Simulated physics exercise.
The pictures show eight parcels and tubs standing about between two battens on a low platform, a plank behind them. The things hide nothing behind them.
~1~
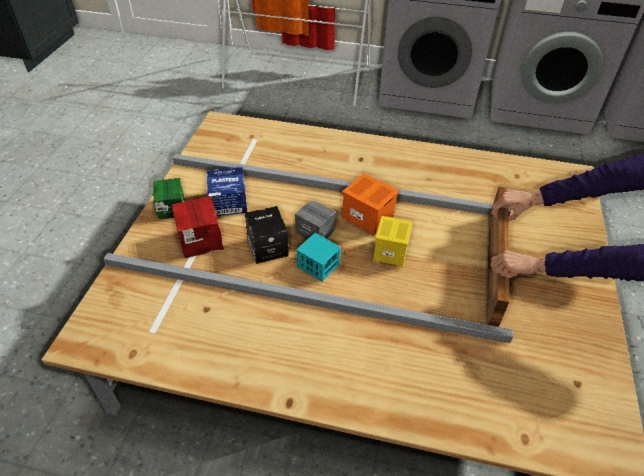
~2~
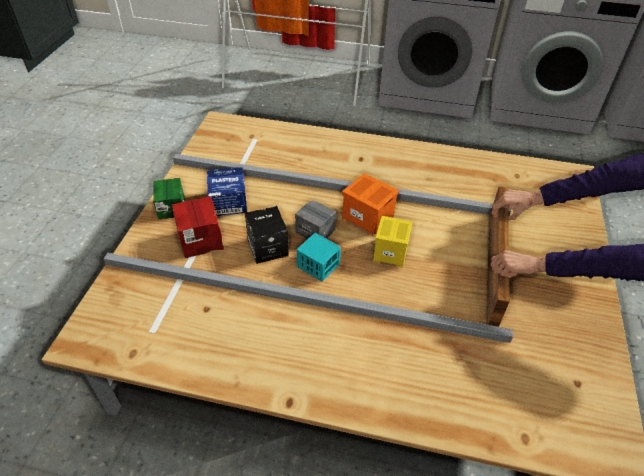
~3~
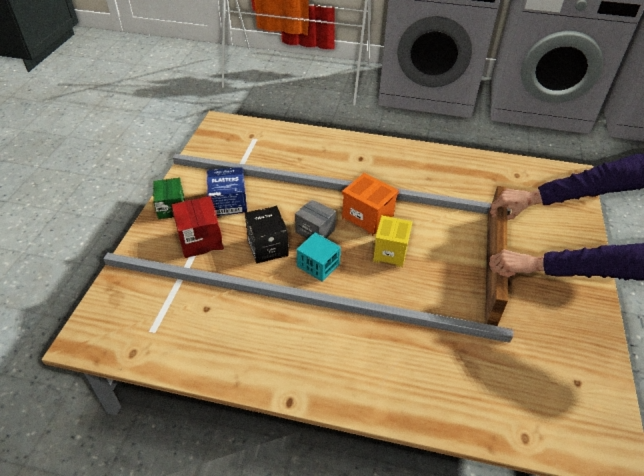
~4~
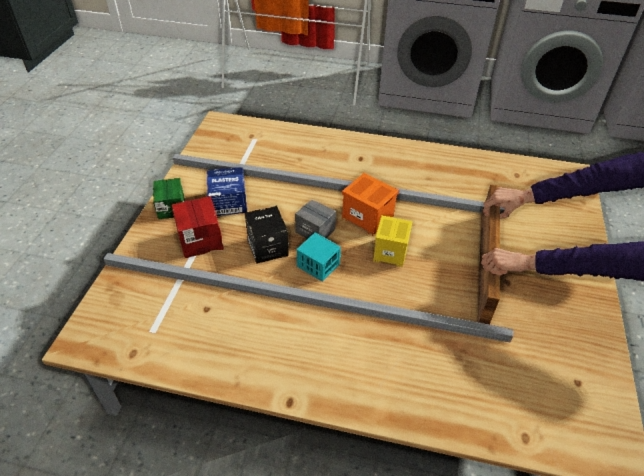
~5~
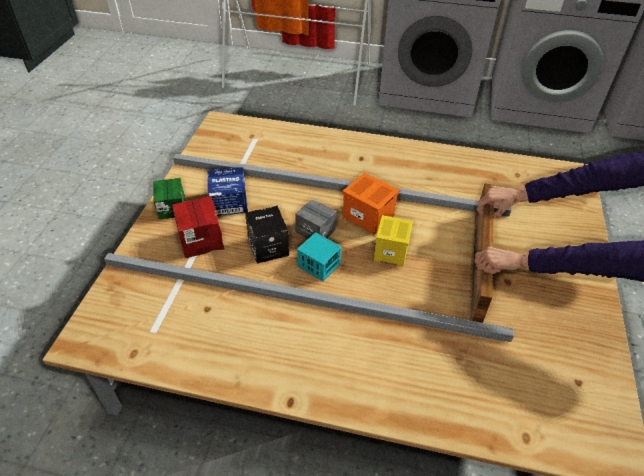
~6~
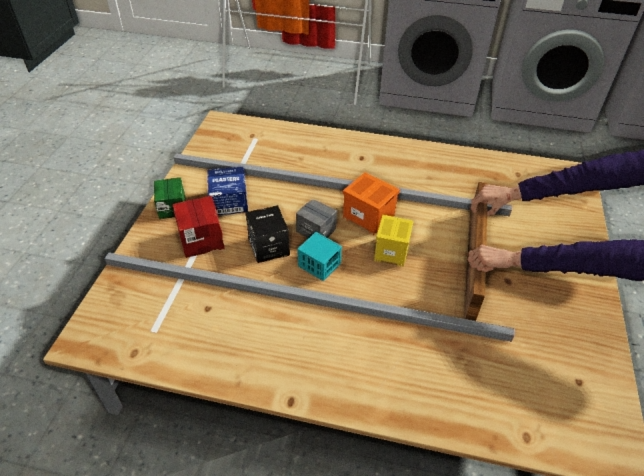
We see eight coloured boxes and tubs standing between two grey rails on a wooden table, while two hands at the right hold a plank still, then slide it slightly left toward them; the boxes stay in place.
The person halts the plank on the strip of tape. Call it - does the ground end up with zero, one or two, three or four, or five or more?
The ground ends up with one or two.
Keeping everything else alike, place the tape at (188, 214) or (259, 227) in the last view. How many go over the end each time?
The first try gives 4 and the second gives 0.
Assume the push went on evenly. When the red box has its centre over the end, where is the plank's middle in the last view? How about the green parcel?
About (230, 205), and about (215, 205) for the other.
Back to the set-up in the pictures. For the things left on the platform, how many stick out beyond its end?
The count is 2.
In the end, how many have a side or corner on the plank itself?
Contact count: 3.
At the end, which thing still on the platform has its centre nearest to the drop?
Foremost: The green parcel.
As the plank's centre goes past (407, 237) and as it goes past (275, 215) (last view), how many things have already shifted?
Answer - first 1, then 7.
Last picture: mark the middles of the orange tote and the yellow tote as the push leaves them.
The orange tote settles near (205, 179); as for the yellow tote, near (197, 208).
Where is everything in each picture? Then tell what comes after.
In the first picture, green parcel (169, 199); red box (198, 227); blue box (227, 192); plank (498, 254); tape (212, 219).
In the second picture, red box (198, 227); yellow tote (392, 242).
In the third picture, blue box (227, 191); orange tote (369, 205).
In the fourth picture, green parcel (169, 198); plank (489, 251).
In the fifth picture, red box (198, 227); grey box (316, 222).
In the sixth picture, green parcel (170, 198); red box (199, 227); blue box (228, 191); plank (477, 248); tape (213, 219).
Early on, none off yet; green parcel at rest near (170, 198); red box at rest near (199, 227); blue box at rest near (228, 191).
A while later, none off yet; green parcel moving near (167, 198); red box travelled about its own width near (156, 225); blue box travelled about its own width near (205, 180).
Finally, the number that fall off is one or two; lost, red box.
